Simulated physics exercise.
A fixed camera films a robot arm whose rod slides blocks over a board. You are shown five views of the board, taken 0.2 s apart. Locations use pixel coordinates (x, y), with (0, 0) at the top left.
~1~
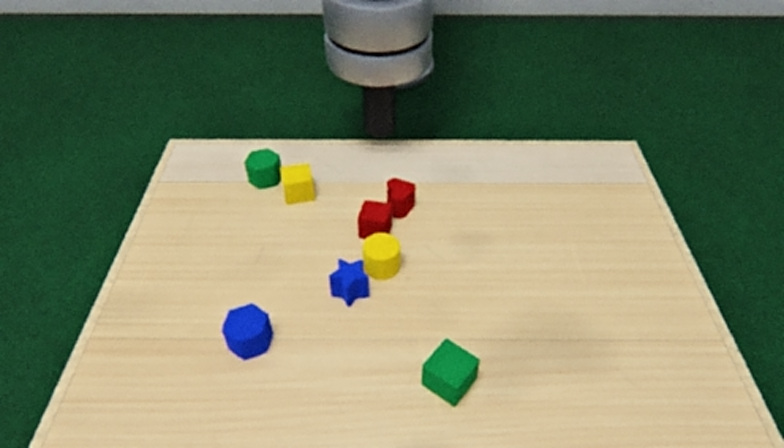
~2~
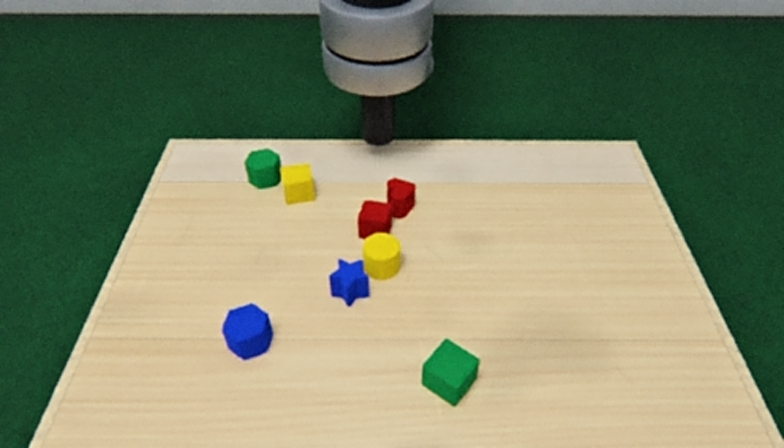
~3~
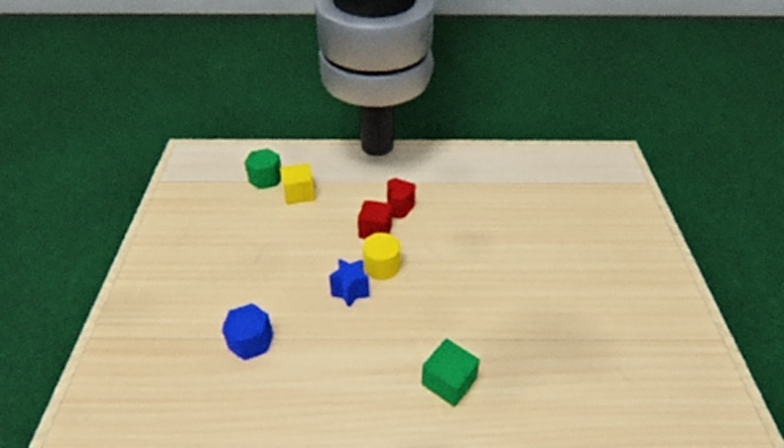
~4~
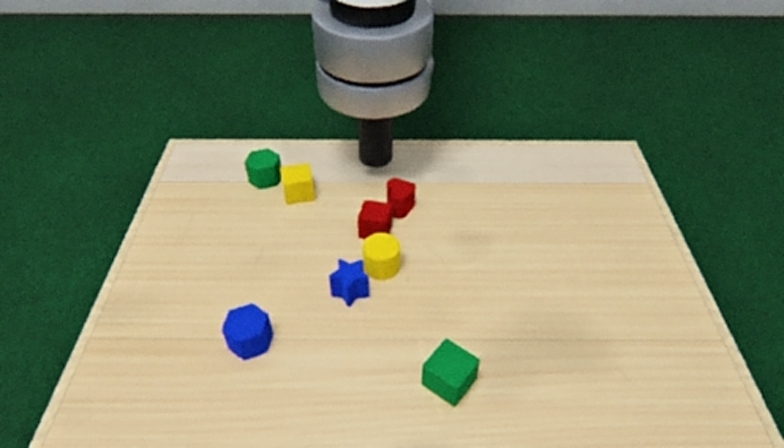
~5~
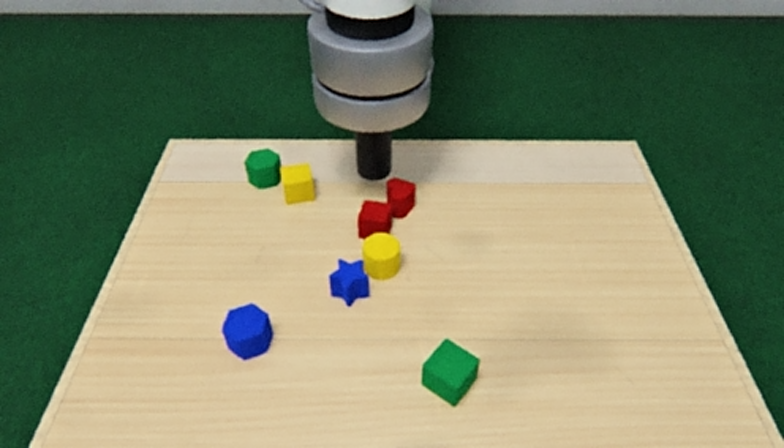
A gray robot arm with a dark rod slowly moved down from the top edge of the wooden board toward the red blocks, while the red, yellow, blue and green blocks all stayed still.
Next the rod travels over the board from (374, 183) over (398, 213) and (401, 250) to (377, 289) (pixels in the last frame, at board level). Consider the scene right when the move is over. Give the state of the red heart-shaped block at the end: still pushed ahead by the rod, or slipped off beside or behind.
Once the path is finished, the red heart-shaped block lies beside or behind the rod.
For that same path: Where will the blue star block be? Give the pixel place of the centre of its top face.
Its top middle is near (305, 294).
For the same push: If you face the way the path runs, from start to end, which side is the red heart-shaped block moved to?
Gets pushed left.
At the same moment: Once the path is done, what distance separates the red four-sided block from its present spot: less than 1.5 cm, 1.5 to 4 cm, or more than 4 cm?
Net shift: 1.5 to 4 cm.
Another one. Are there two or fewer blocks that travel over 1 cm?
No, that is not what happens.
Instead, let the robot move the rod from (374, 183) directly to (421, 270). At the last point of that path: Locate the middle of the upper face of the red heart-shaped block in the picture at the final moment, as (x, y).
It comes to (441, 222).
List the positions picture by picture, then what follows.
In the first frame, rod's lower end at (380, 128); blue star block at (349, 271); red four-sided block at (375, 210); yellow circle at (381, 246); red heart-shaped block at (400, 187).
In the second frame, rod at (379, 137); blocks still.
In the third frame, rod at (377, 147); blocks still.
In the fourth frame, rod at (376, 158); blocks still.
In the fifth frame, rod at (374, 170); blue star block at (349, 271); red four-sided block at (375, 210); yellow circle at (381, 246); red heart-shaped block at (400, 187).
What follows on the original path. One third of the way, rod at (399, 200); red heart-shaped block at (424, 211), turned 15° anticlockwise.
Two thirds of the way, rod at (401, 237); red four-sided block at (366, 225), turned 80° clockwise; yellow circle at (377, 252); red heart-shaped block at (435, 229), turned 100° anticlockwise.
At the end, rod at (376, 276); blue star block at (305, 294); red four-sided block at (365, 227), turned 95° clockwise; yellow circle at (340, 285); red heart-shaped block at (435, 229), turned 100° anticlockwise.
